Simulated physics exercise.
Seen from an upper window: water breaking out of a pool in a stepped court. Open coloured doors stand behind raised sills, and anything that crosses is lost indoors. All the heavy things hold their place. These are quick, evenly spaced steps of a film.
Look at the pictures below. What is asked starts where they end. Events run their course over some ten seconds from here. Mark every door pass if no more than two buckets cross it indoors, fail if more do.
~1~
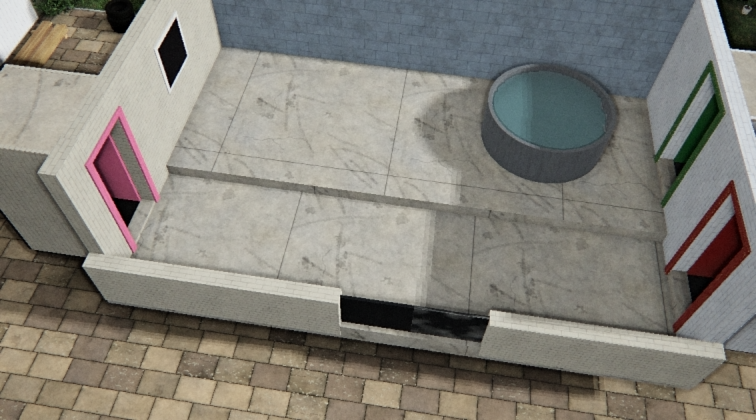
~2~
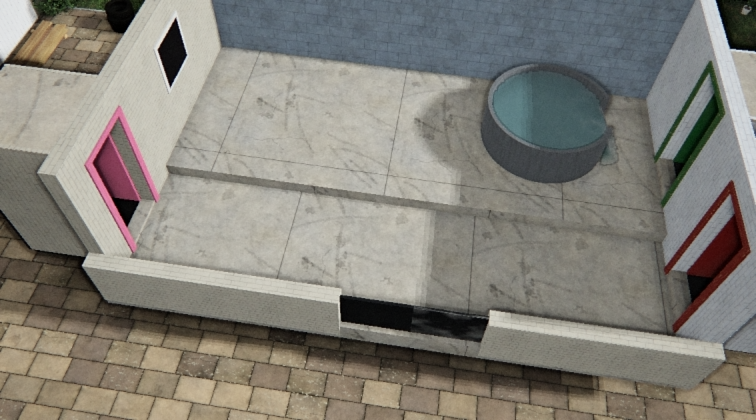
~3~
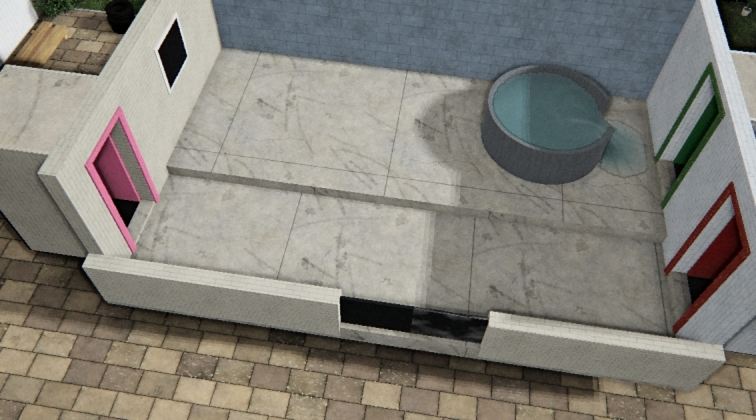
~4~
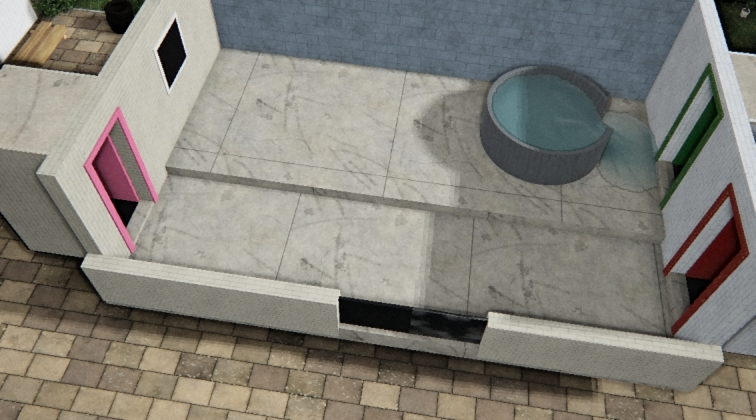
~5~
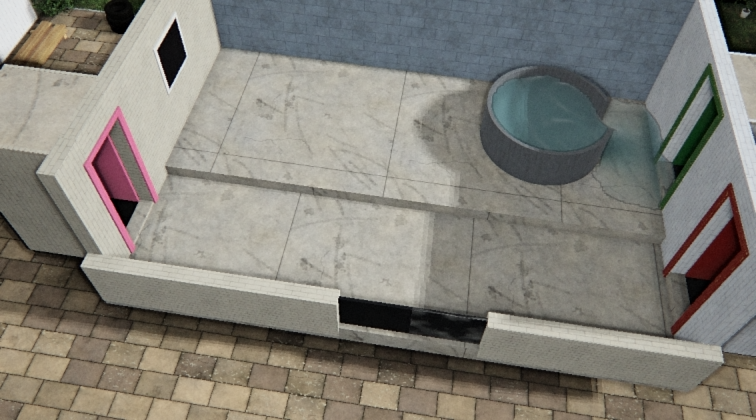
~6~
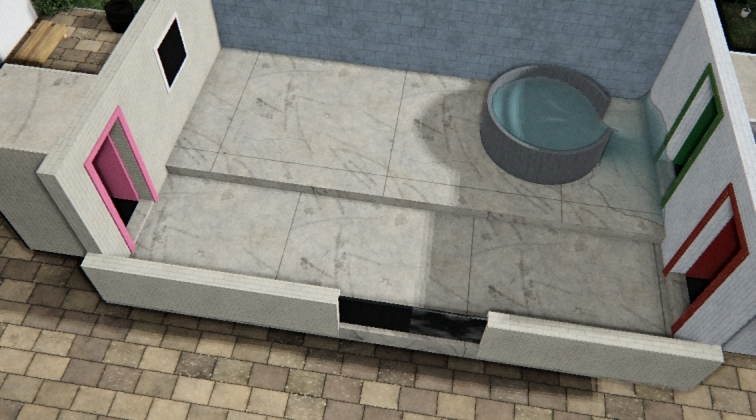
Marks: Red door pass, green door fail, pink door pass.
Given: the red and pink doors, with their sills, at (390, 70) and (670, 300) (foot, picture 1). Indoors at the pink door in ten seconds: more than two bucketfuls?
Looking at it, the pink one rises beyond that level.
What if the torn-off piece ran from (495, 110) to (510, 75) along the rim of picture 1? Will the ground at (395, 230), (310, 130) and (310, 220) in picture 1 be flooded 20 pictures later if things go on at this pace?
So that's left bare for the first, waterlogged for the second and waterlogged for the third.
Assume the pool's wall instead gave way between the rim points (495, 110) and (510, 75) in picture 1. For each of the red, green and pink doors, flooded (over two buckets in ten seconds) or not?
Result - red door does not reach it, green door does not reach it, pink door tops the mark.
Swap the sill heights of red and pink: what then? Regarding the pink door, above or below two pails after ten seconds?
Pink: Stays within bounds.
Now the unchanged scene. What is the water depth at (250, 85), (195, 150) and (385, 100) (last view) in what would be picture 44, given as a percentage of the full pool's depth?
In the order asked, some 2, 0 and 2 in a hundred.
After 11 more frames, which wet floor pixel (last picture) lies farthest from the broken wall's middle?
Roughly at (677, 365).
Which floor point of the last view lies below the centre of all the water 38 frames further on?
It's close to (521, 174).
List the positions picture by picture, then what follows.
Still water in the round tank at (550, 109), in the first frame.
Water pours out at (602, 133) and has run to a hidden place, in the second frame.
Water pours out at (601, 137) and has run to (638, 135), in the third frame.
The front is at (648, 127), out from the gap at (600, 138), in the fourth frame.
The front is at (645, 109), out from the gap at (600, 138), in the fifth frame.
The front is at (663, 224), out from the gap at (601, 136), in the sixth frame.
A moment on, water covers 10 % of the floor; the red door wet at the sill, nothing in, the green door over two buckets in, the pink door not reached.
Next, water covers 20 % of the floor; the red door wet at the sill, nothing in, the green door far over two buckets in, the pink door not reached.
Then, water covers 35 % of the floor; the red door wet at the sill, nothing in, the green door far over two buckets in, the pink door not reached.
Later, water covers 70 % of the floor; the red door wet at the sill, nothing in, the green door far over two buckets in, the pink door not reached.
In the end, water covers 85 % of the floor; the red door wet at the sill, nothing in, the green door far over two buckets in, the pink door under two buckets in.
